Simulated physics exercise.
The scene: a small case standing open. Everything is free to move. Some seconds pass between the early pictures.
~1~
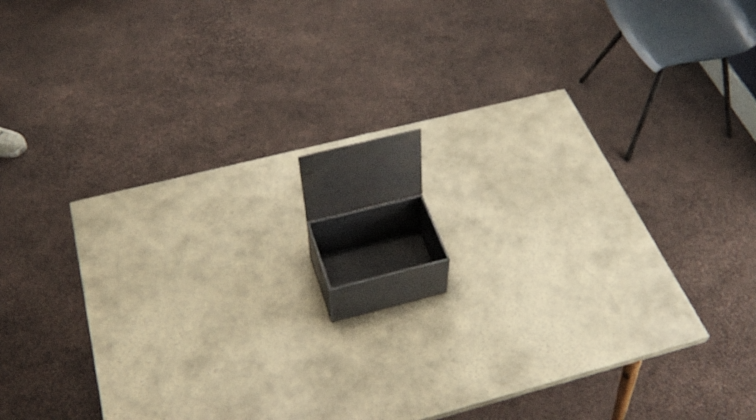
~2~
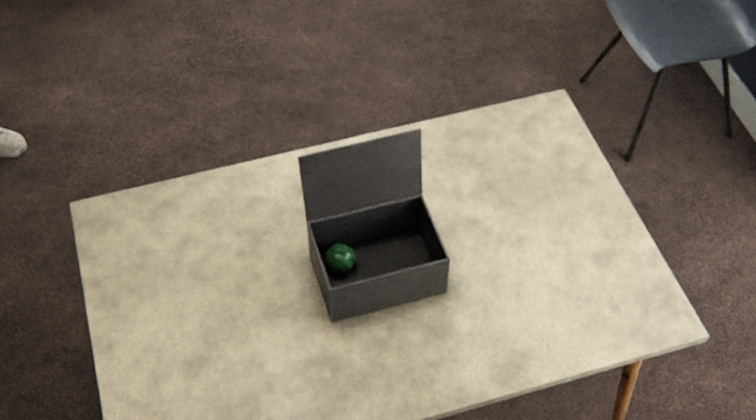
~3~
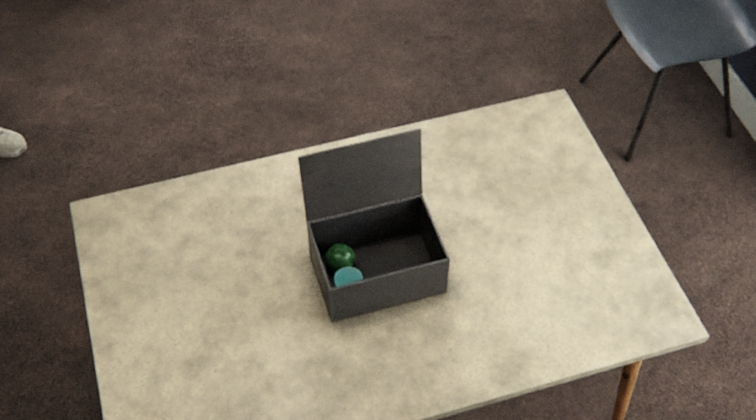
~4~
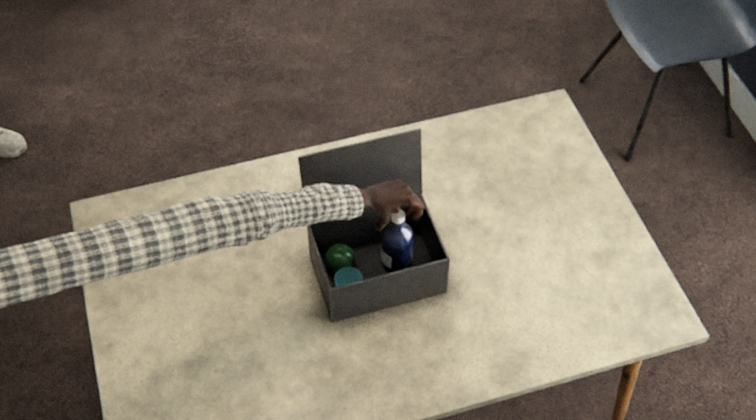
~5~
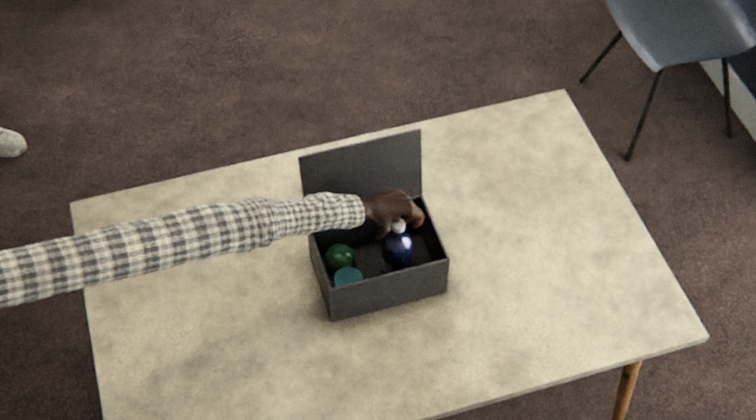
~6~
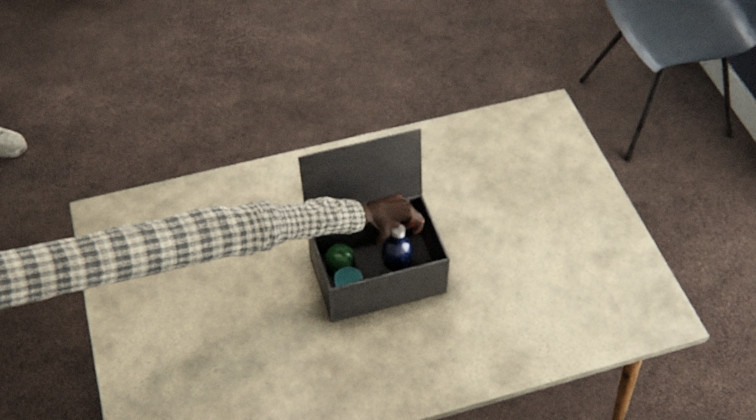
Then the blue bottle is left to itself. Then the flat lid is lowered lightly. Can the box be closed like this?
It stays ajar.
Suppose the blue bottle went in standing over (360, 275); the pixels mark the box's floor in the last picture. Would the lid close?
Then it shuts flat.
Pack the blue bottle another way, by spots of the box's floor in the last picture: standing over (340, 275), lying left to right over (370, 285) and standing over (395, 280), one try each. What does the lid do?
First try: It stays ajar; second try: It shuts flat; third try: It will not close.
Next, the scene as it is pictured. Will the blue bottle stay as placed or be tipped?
The blue bottle keeps its pose.
Then, 1.00 s after the last picture, lid starting down.
Then, 1.40 s after the last picture, lid 72° above the rim.
Then, 1.70 s after the last picture, lid 53° above the rim.
Then, 1.90 s after the last picture, lid 39° above the rim.
At rest, lid 29° above the rim; all 3 in place. Seen from the same camera at the end, blue bottle near (397, 253).
